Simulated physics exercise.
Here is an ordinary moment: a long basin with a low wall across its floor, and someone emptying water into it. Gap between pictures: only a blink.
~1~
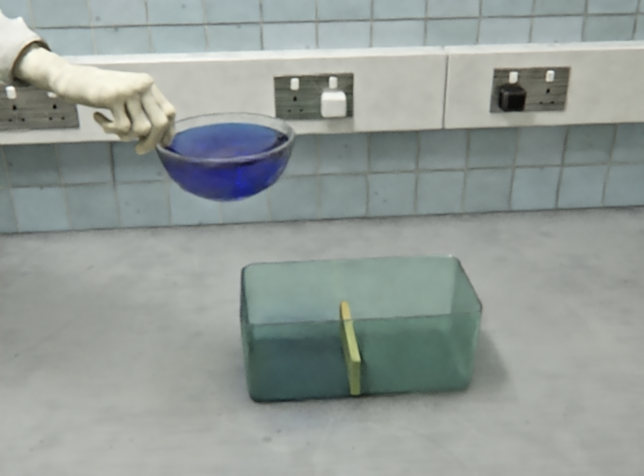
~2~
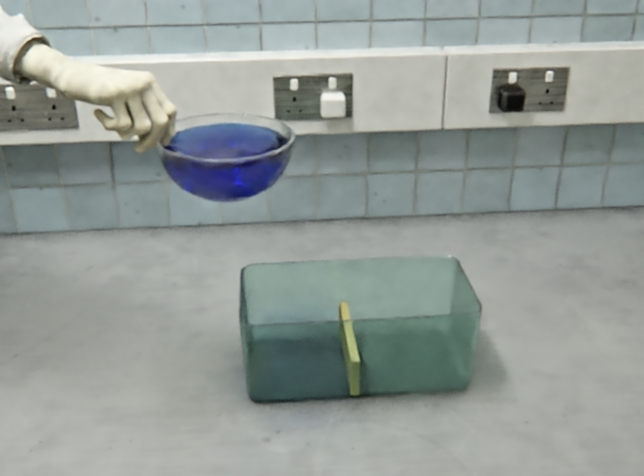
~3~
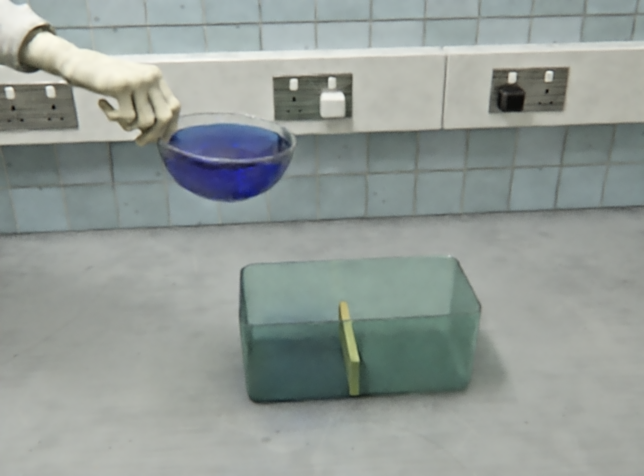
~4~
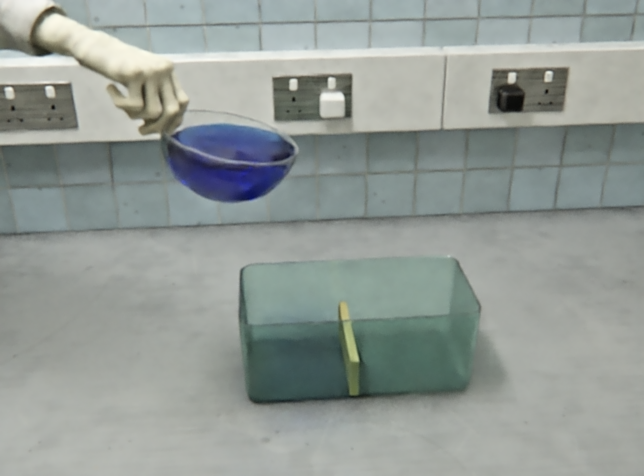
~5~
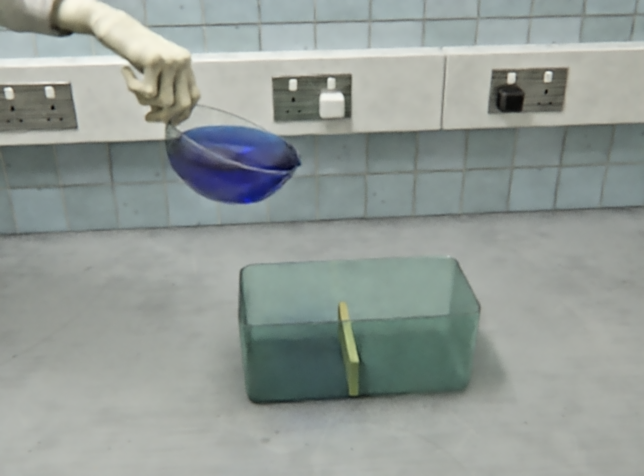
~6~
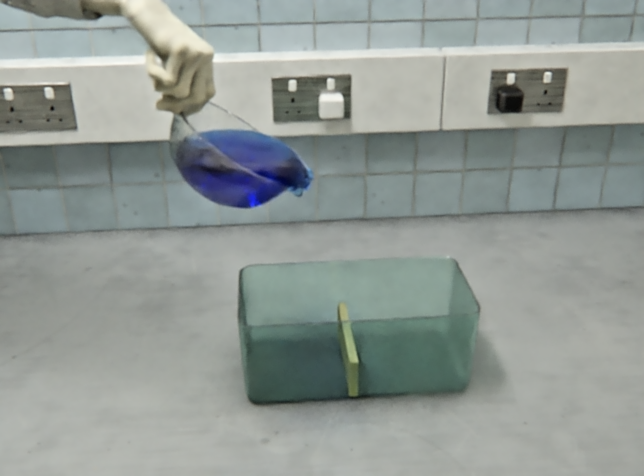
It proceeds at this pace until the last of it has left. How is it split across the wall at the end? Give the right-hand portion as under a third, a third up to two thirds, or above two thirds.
Midrange share.
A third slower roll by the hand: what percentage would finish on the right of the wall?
Estimate: Around 55 %.
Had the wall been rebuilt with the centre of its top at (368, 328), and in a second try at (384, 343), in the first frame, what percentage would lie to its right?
Case 1: 15 %; case 2: 20 %.
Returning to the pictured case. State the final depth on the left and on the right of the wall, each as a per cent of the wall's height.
About 40 left, about 30 right.
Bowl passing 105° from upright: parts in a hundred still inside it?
It works out to close to 5 percent.
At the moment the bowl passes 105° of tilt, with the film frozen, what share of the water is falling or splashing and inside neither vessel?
Roughly 40 percent.
A moment on, the bowl is tipped right over and 3 per cent is still to pour, 21 is left of the wall and 37 right of it.
Next, the bowl is tipped right over and 0 per cent is still to pour, 52 is left of the wall and 41 right of it.
Then the bowl is tipped right over and 0 per cent is still to pour, 53 is left of the wall and 42 right of it.
Later the bowl is tipped right over and 0 per cent is still to pour, 53 is left of the wall and 42 right of it.
At rest 53 per cent lies left of the wall, 42 right of it and 5 outside.
